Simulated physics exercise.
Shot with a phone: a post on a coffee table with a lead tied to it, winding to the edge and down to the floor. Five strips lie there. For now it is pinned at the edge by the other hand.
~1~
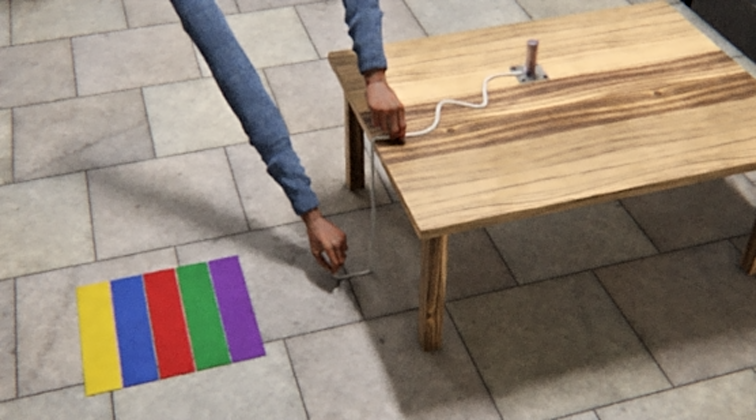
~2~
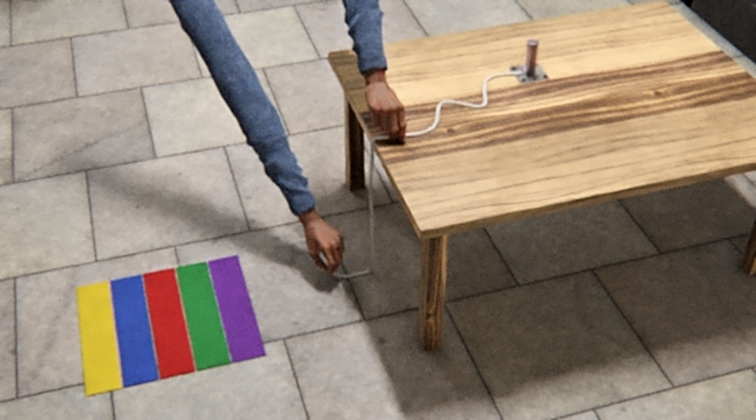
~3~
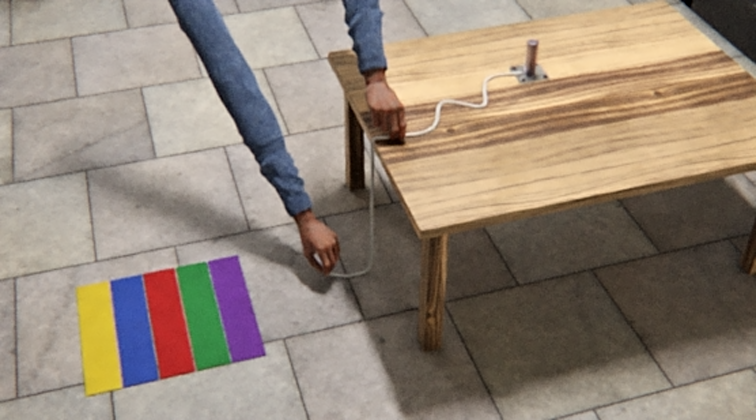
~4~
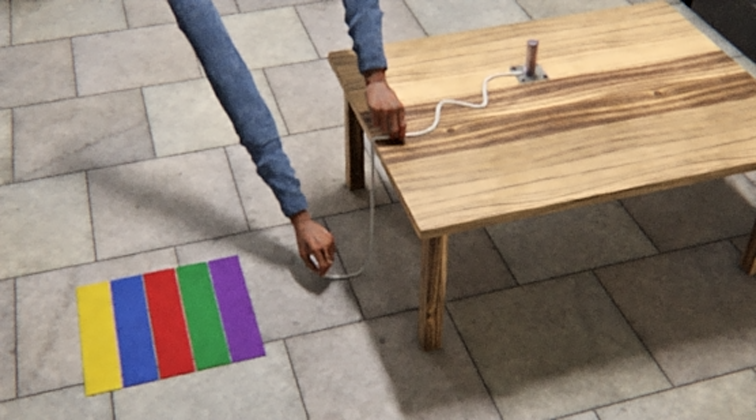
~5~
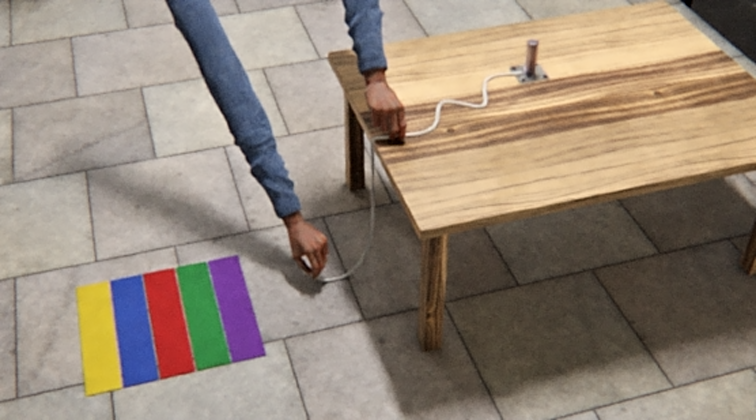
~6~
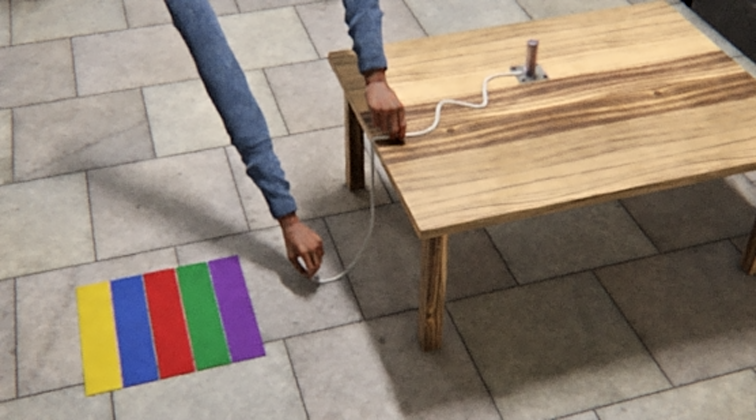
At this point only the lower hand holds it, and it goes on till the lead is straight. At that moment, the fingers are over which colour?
Over the red one.
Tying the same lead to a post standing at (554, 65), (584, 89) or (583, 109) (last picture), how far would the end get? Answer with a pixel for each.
About (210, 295), (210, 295) and (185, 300).
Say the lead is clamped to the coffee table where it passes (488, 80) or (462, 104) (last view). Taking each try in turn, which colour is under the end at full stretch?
It would be red; green.
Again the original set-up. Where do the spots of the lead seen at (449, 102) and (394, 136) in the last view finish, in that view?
First one: (425, 112); second one: (349, 155).
Early on, end near (237, 290); over purple.
Midway, end near (192, 299); over green.
At the end of the slack, end near (166, 305); over red. It halts on the red strip.
